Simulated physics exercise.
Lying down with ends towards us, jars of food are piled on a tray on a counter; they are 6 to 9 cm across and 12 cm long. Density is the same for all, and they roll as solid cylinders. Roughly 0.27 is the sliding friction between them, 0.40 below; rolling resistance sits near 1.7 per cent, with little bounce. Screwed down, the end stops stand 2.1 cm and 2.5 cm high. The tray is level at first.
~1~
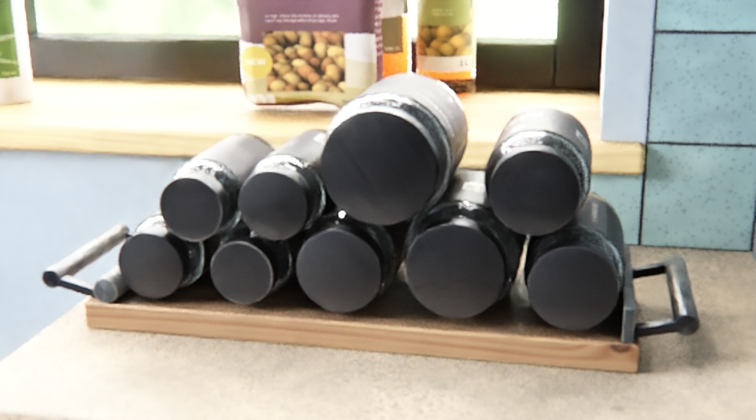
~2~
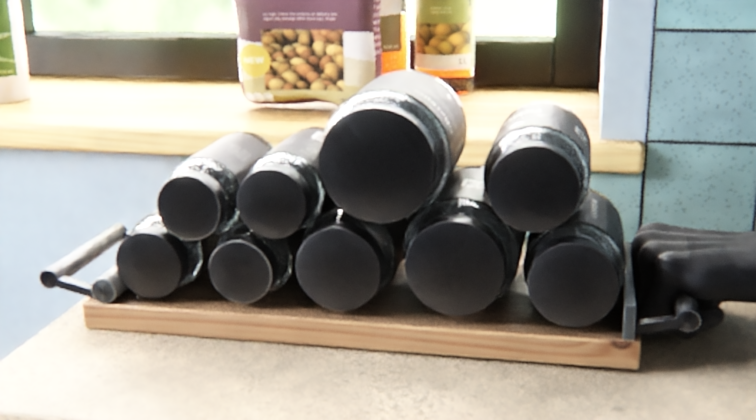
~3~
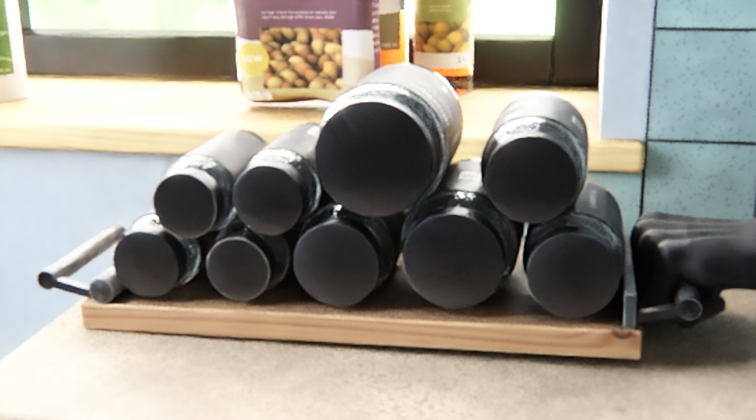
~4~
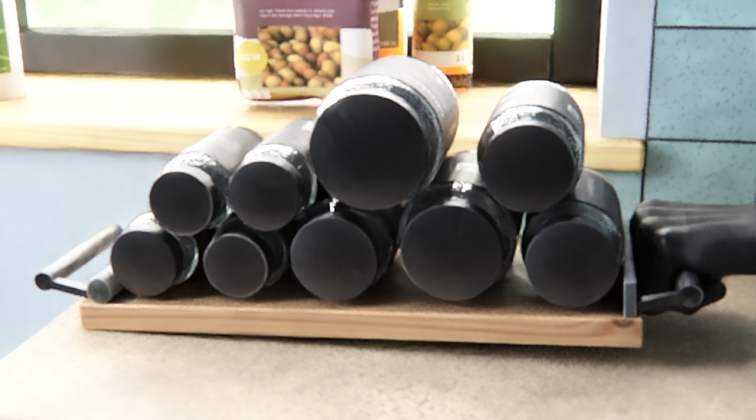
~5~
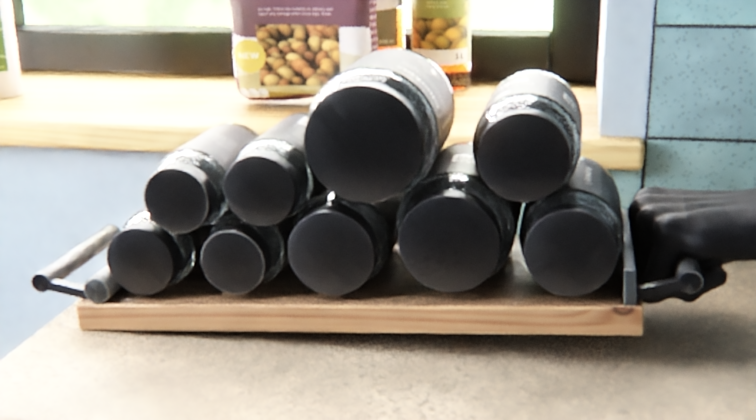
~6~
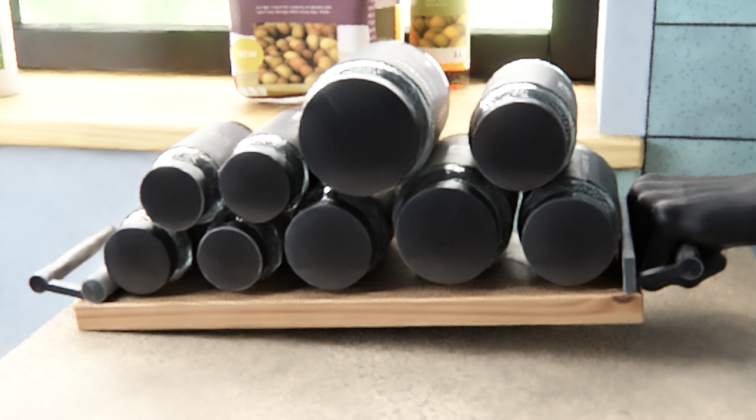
The footage shows nine dark-ended jars stacked in two layers on a wooden tray on a counter; a black-gloved or robotic hand grips the right handle and slightly raises that end, while the jars stay piled together.
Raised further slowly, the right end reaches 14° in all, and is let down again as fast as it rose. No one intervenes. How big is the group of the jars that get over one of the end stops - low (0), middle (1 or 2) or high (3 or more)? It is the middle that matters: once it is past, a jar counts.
Band: Middle.
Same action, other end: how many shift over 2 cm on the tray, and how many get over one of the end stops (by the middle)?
That gives 0 for the first count and 0 for the second.
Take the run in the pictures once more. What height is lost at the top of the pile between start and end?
I'd put it at some 0 cm lower than at the start.
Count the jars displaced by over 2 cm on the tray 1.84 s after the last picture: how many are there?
By that point it's 6 of them.
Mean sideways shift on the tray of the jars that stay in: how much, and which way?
On average they drift left by around 2 cm.
Then, 0.61 s past the final picture, right end up 14°; 7 now displaced over 2 cm; not one over the end stops; the one last seen at (171, 198) 4.4 cm left and 1.3 cm up (moves measured on the tray).
Then, 1.14 s past the final picture, right end up 5°; 7 now displaced over 2 cm; 1 over the left round bar; the one last seen at (171, 198) 10 cm left and 3.5 cm down.
Then, 1.67 s past the final picture, tray level; 7 now displaced over 2 cm; 1 over the left round bar; the one last seen at (171, 198) 10 cm left and 3.5 cm down.
Then, 1.84 s past the final picture, tray level; 6 now displaced over 2 cm; 1 over the left round bar; the one last seen at (171, 198) 10 cm left and 3.5 cm down.
At rest 2.2 s after the last picture, 5 moved over 2 cm; 1 over the left round bar; the one last seen at (171, 198) 10 cm left and 3.5 cm down; top of the pile 16 cm high, from 16 cm.
